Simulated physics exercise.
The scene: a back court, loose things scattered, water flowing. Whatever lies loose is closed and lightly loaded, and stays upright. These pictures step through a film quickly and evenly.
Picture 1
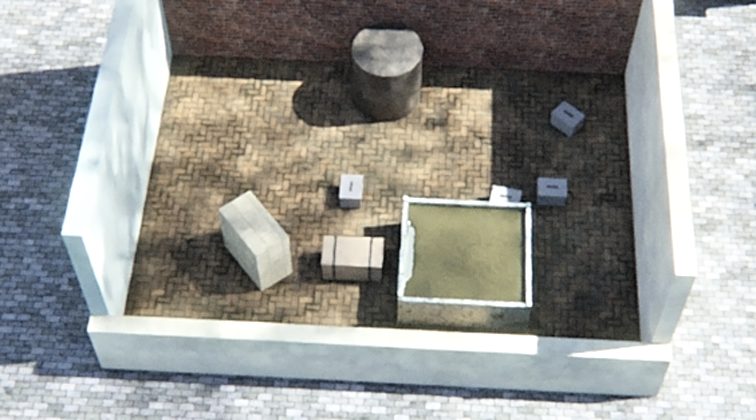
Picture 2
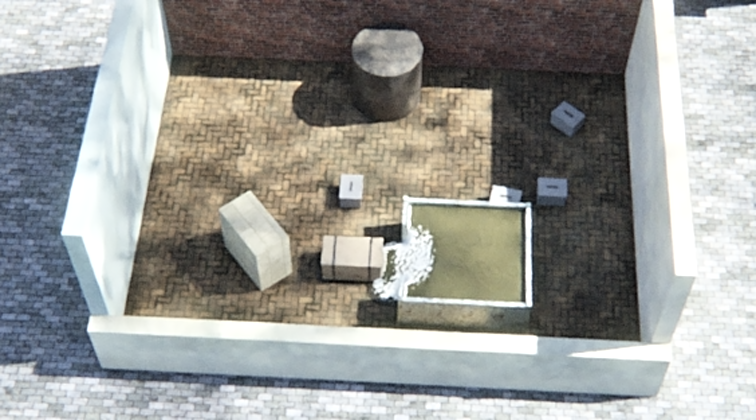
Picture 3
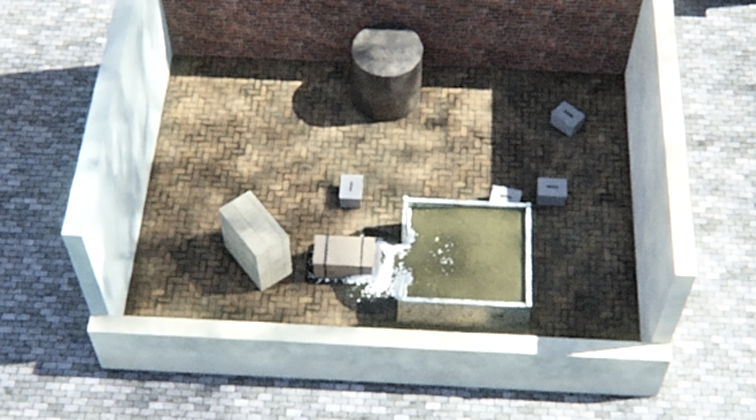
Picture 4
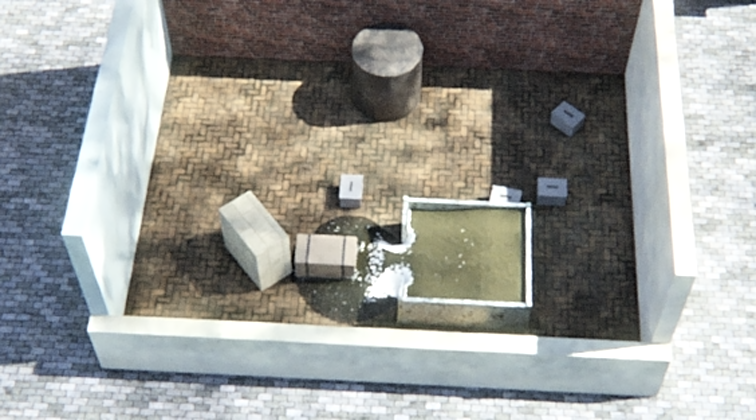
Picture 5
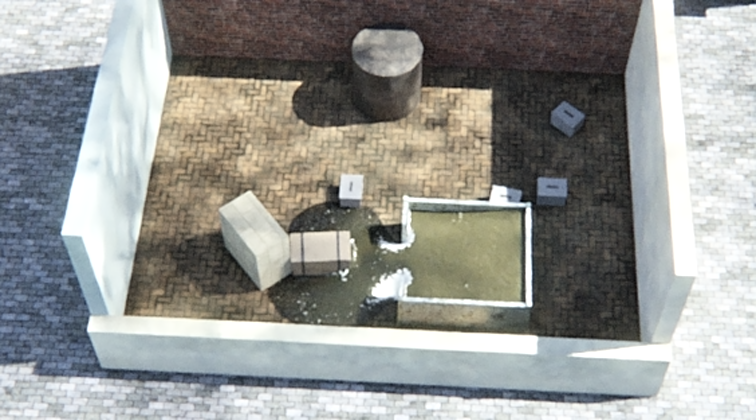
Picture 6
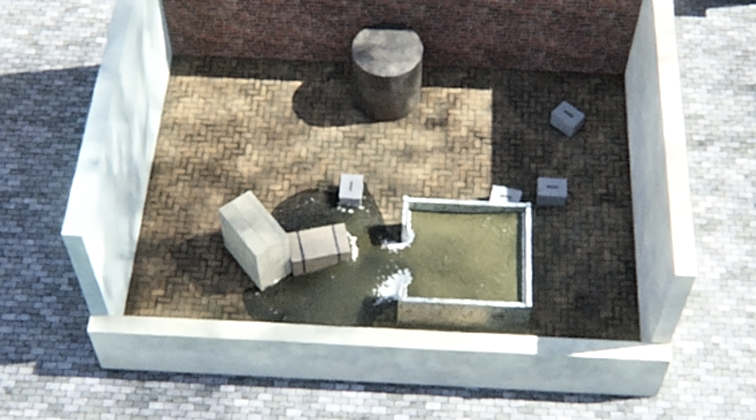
Water bursts from the left side of a white-rimmed tank of murky green water in a walled, brick-paved court, seen from high above by a still camera. A banded tan trunk sits left of the tank beside a pale upright block, with small grey boxes scattered about and a dark cylinder near the back wall. Foaming water spreads over the paving, pushing the trunk left against the block, where it turns slightly.
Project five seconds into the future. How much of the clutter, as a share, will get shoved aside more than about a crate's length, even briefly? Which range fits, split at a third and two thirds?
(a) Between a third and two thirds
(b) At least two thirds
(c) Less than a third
Answer: A.
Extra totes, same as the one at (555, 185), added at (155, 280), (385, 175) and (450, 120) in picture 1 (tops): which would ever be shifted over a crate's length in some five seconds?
Here's how it goes: Sent far off, never gets far, and lastly never gets far.
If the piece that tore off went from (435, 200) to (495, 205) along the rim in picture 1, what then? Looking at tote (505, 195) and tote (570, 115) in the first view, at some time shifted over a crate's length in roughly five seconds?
In order: Reached that distance and reached that distance.
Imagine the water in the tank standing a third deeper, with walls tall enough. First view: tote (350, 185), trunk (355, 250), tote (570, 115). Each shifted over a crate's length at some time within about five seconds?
Result by item: Covered it; covered it; didn't cover it.
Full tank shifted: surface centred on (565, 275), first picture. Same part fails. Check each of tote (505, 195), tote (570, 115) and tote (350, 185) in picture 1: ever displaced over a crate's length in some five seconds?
Result per object - stayed close, stayed close, went far.
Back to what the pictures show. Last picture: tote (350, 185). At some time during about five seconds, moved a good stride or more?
Result: The full distance.
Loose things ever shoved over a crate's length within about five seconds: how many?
The count is 2.
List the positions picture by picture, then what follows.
A trunk at (353, 251) rests on the ground; a tote at (351, 187), on the bottom; 0 of 5 have shifted, in the first frame.
A trunk at (352, 251), on the bottom; a tote at (351, 187) rests on the ground; 0 of 5 have shifted, in the second frame.
A trunk at (344, 251) rests on the ground, close to its start; a tote at (351, 187), on the bottom; 1 of 5 have shifted, in the third frame.
A trunk at (326, 249) rests on the ground, a stride from its start; a tote at (351, 187) rests on the ground; 1 of 5 have shifted, in the fourth frame.
A trunk at (320, 246) rests on the ground, a stride from its start; a tote at (351, 187) rests on the ground; 1 of 5 have shifted, in the fifth frame.
A trunk at (318, 242), on the bottom, a stride from its start; a tote at (351, 186) rests on the ground; 1 of 5 have shifted, in the sixth frame.
A moment on, 1 of 5 are well off their spots; 0 afloat.
Next, 2 of 5 are well off their spots; 0 afloat.
Later, 2 of 5 are well off their spots; 1 afloat.
In the end, 2 of 5 are well off their spots, and 2 have been at some point; 1 afloat.
